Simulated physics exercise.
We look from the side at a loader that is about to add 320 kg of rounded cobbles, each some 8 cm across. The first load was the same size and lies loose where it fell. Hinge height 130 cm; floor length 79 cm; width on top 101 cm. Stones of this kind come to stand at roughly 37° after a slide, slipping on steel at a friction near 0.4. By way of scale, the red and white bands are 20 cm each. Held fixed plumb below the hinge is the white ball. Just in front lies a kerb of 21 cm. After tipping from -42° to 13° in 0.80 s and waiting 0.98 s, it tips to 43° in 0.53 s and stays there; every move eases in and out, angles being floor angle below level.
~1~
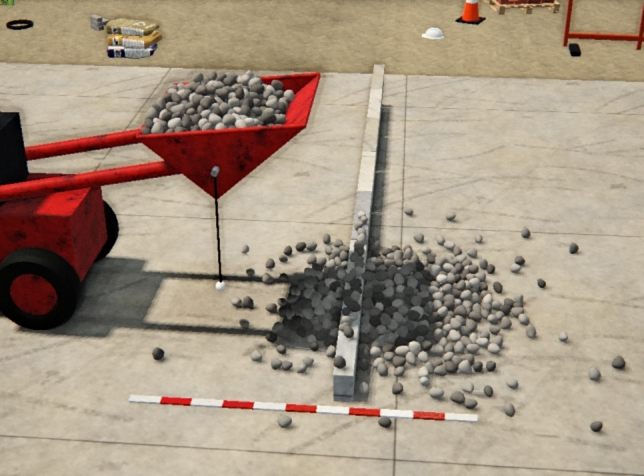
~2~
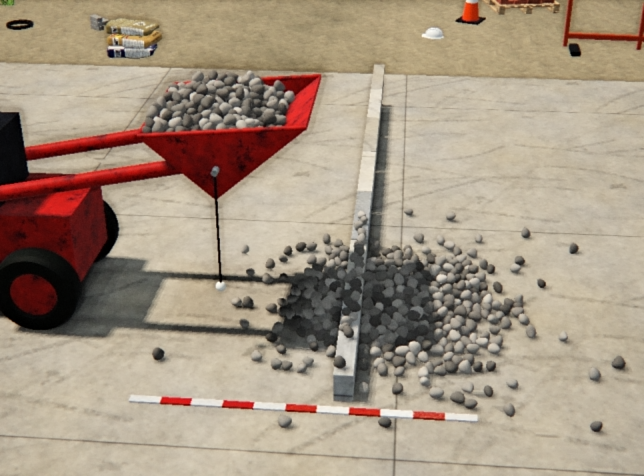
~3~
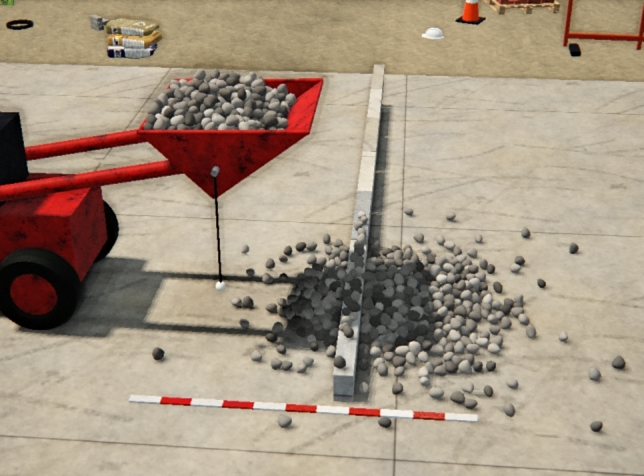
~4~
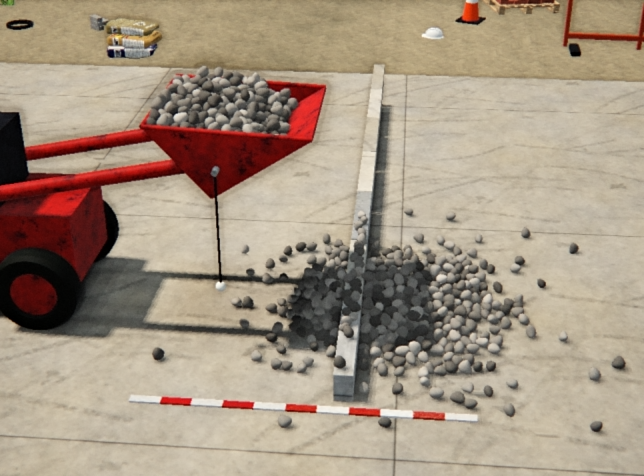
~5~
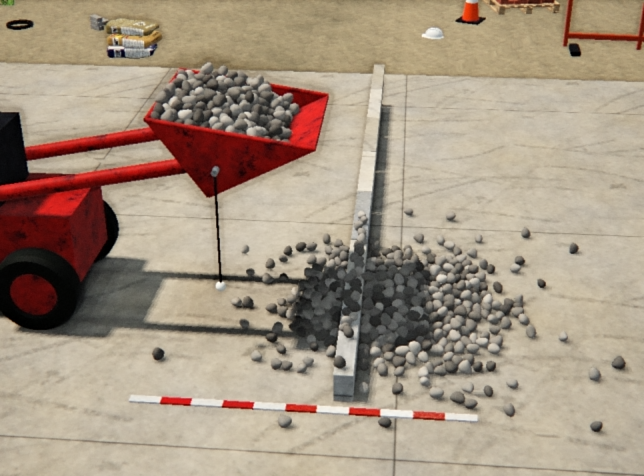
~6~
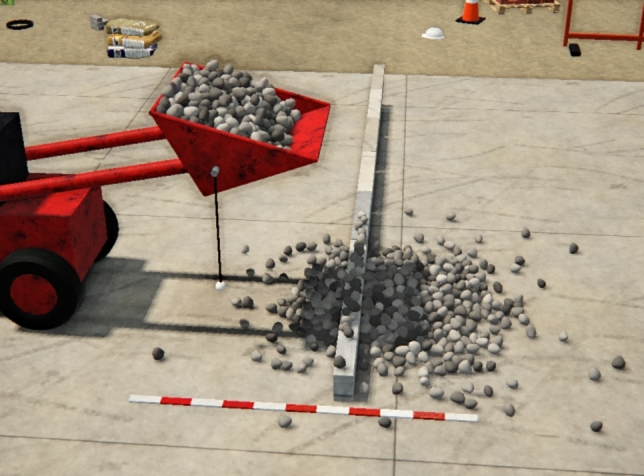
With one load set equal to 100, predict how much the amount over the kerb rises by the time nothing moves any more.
It rises by roughly 41 percent.
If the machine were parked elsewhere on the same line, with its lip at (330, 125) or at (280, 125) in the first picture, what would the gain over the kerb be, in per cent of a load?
The first would add some 60 per cent and the second some 15 per cent.
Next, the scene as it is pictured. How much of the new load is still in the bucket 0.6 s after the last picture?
About 100 per cent is held.
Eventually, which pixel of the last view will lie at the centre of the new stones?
The centre sits about (340, 288).
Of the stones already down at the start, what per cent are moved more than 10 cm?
5 per cent.
Then, 0.3 s after the last picture the floor is at 4°; in per cent of one load, 100 in the bucket, 29 on this side of the kerb, 72 over the kerb; the foremost stones are at (585, 315).
Then, 0.6 s after the last picture the floor is at 13°; in per cent of one load, 98 in the bucket, 31 on this side of the kerb, 72 over the kerb; the foremost stones are at (585, 315).
Then, 2.4 s after the last picture the floor is at 43°; in per cent of one load, 0 in the bucket, 92 on this side of the kerb, 109 over the kerb; the foremost stones are at (585, 315).
Then, 4.9 s after the last picture the floor is at 43°; in per cent of one load, 0 in the bucket, 88 on this side of the kerb, 112 over the kerb; the foremost stones are at (585, 315). Net gain over the kerb, 41.
